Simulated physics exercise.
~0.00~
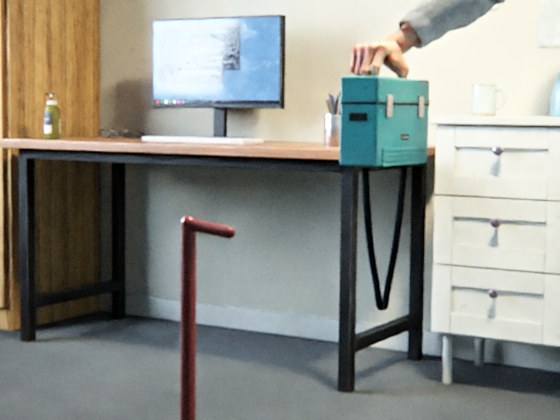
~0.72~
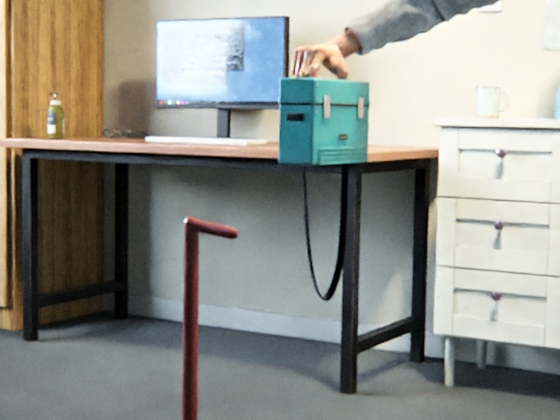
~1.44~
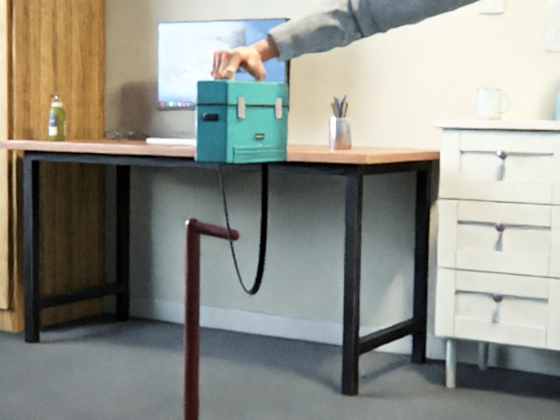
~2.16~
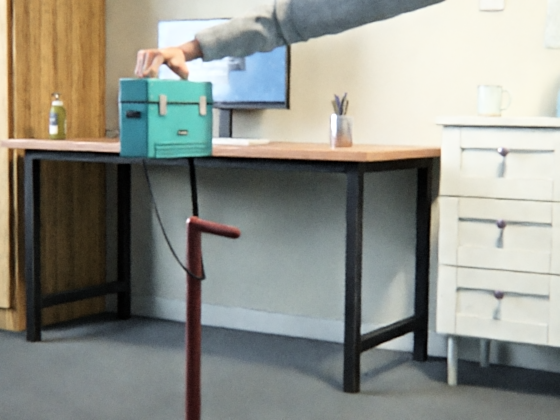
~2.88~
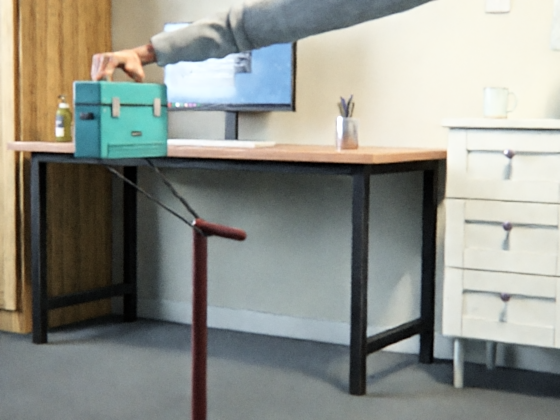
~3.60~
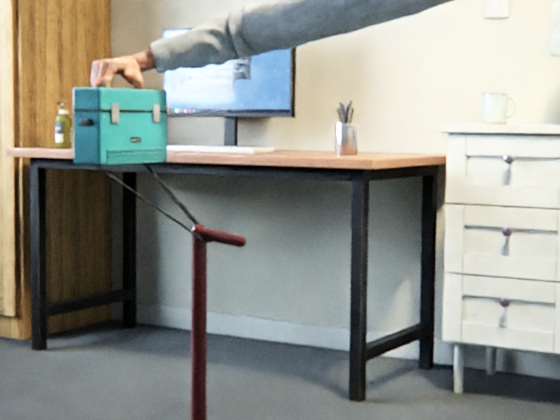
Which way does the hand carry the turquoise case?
The hand carries the turquoise case to the left, past the red post.
